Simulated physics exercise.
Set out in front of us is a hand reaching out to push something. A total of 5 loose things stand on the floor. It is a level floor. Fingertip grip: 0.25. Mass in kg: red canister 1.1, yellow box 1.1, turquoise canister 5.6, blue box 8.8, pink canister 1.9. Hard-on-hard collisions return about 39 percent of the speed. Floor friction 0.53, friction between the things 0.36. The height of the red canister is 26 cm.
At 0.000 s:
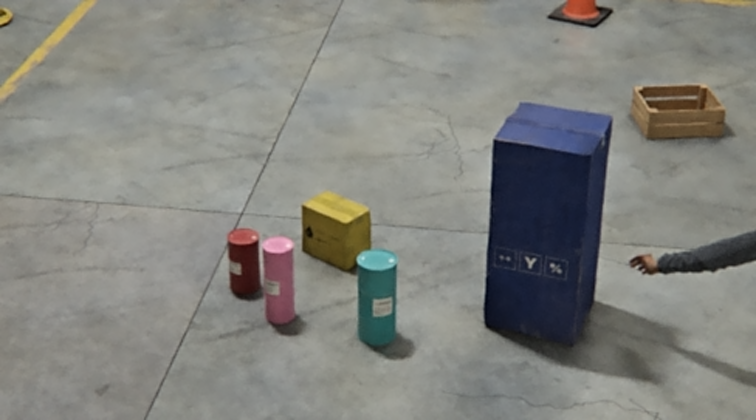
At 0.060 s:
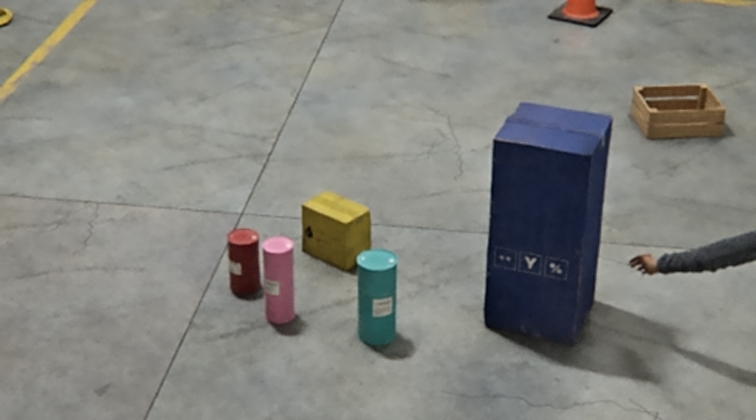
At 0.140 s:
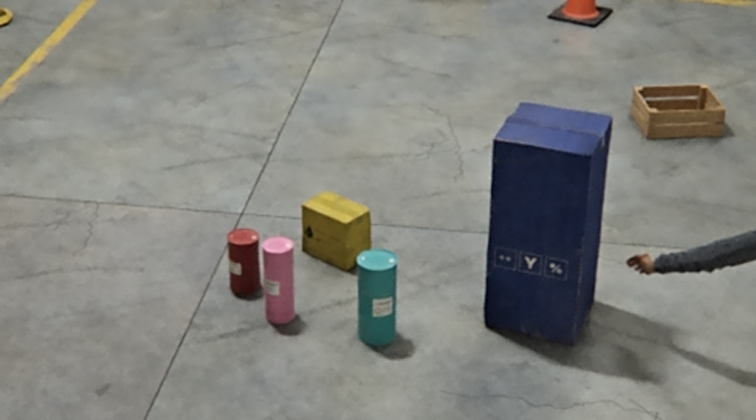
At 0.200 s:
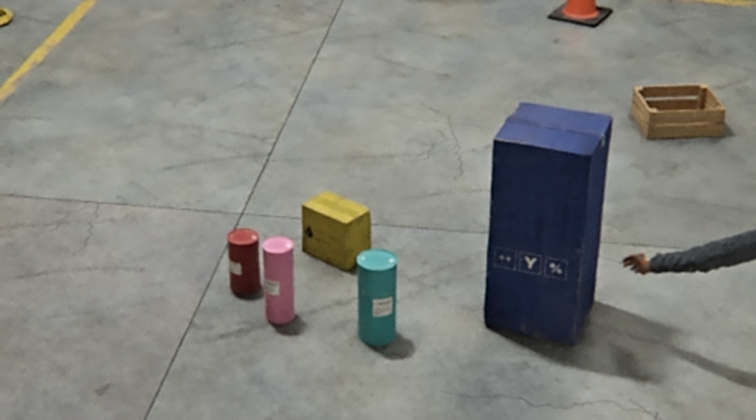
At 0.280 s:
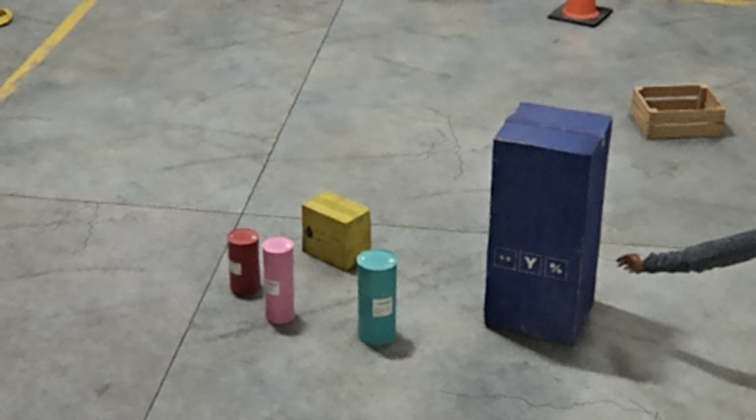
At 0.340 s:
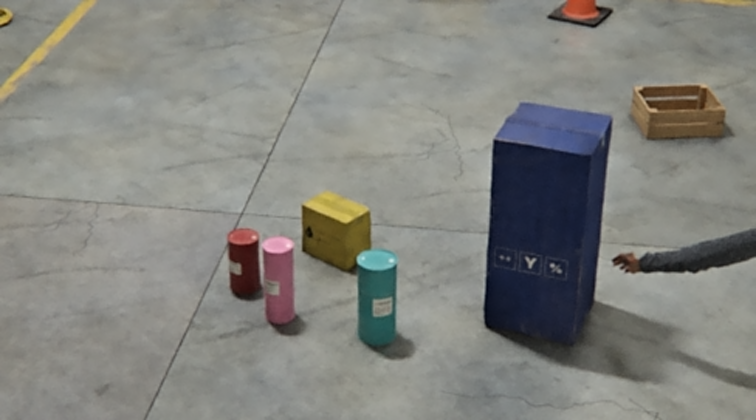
On a concrete floor, a hand edging slightly left towards a tall blue box, while canisters and a yellow box stay still.
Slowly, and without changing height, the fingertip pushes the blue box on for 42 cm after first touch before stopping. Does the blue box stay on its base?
Yes, still standing.
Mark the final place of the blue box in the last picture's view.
End position, around (459, 212).
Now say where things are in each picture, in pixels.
The first frame shows finger moved 0 cm; blue box (546, 224); red canister (244, 261).
The second frame shows finger moved 0 cm; blue box (546, 224); turquoise canister (377, 297).
The third frame shows finger moved 1 cm; blue box (546, 224); red canister (244, 261).
The fourth frame shows finger moved 3 cm; blue box (546, 224); turquoise canister (377, 297).
The fifth frame shows finger moved 6 cm; blue box (546, 224); red canister (244, 261).
The sixth frame shows finger moved 7 cm; blue box (546, 224); turquoise canister (377, 297).
By 0.94 s, finger moved 26 cm; blue box 10 cm from its spot near (523, 220).
By 1.44 s, finger moved 42 cm; blue box 25 cm from its spot near (488, 215).
When it is over (2.5 s), not toppled but over 14 cm from the start, blue box; the other 4 within 14 cm of the start. End places, in pixels of the last picture, blue box near (459, 212).
